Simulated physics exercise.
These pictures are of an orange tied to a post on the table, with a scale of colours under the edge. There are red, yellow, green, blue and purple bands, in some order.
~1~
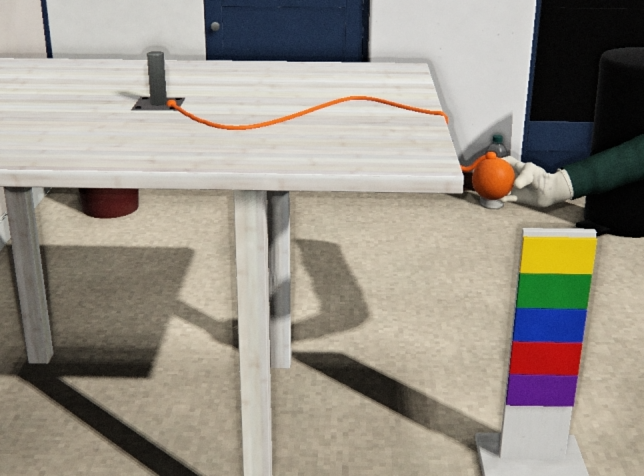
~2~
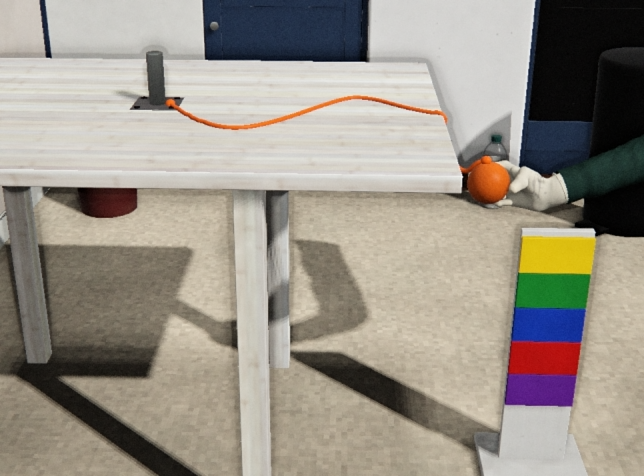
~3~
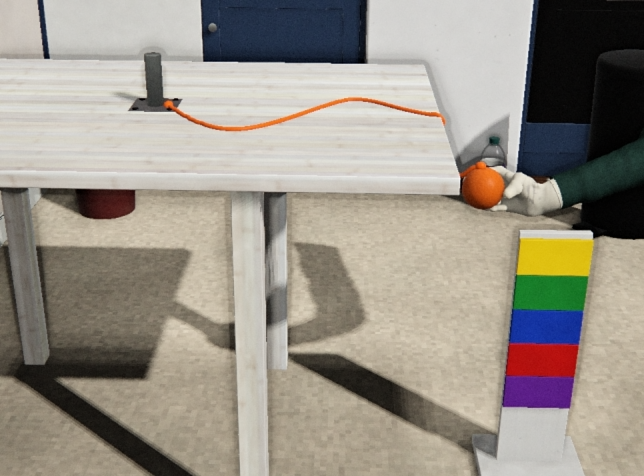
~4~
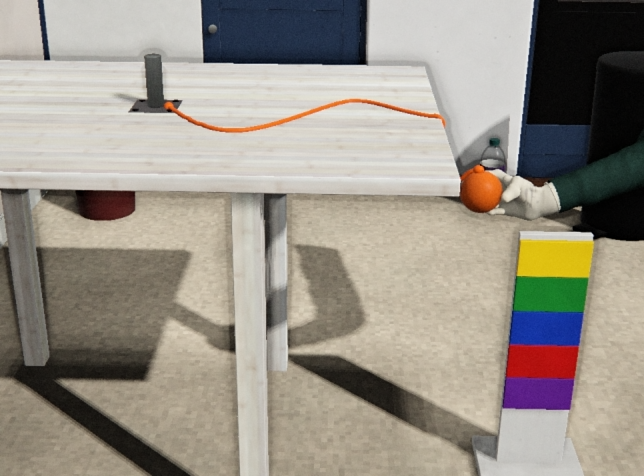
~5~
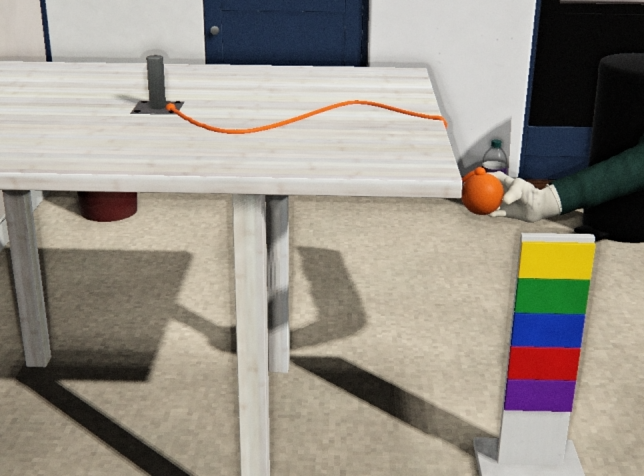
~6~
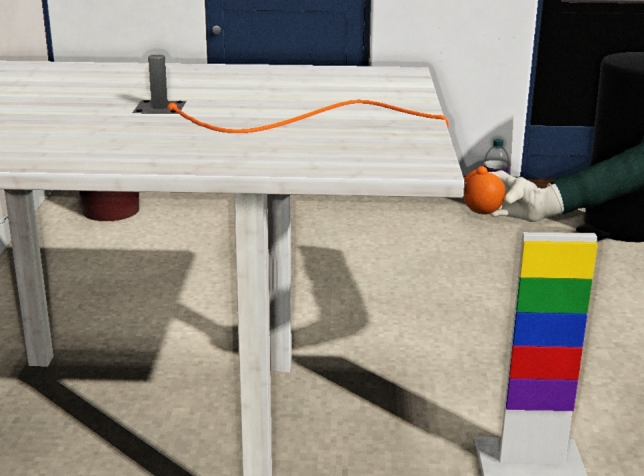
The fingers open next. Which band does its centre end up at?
Blue.
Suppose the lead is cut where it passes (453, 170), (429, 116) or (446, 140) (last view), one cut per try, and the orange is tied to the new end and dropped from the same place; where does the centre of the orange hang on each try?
The three tries give approximately (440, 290), (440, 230) and (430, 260).
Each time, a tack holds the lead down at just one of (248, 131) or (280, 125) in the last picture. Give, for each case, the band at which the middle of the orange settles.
For the first place it's green, and for the second green.
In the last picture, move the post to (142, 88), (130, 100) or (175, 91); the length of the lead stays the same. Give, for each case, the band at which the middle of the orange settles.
In turn, green, then green, then blue.
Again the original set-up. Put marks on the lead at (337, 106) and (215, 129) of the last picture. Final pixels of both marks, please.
Around (417, 123), then around (259, 112).
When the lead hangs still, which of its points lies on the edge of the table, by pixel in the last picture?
Around (364, 102).
Early on, orange near (461, 320); level with blue.
Midway, orange near (402, 319); level with blue.
Near the end, orange near (435, 324); level with blue.
Finally, orange near (440, 326); level with blue. Its centre hangs level with the blue band.
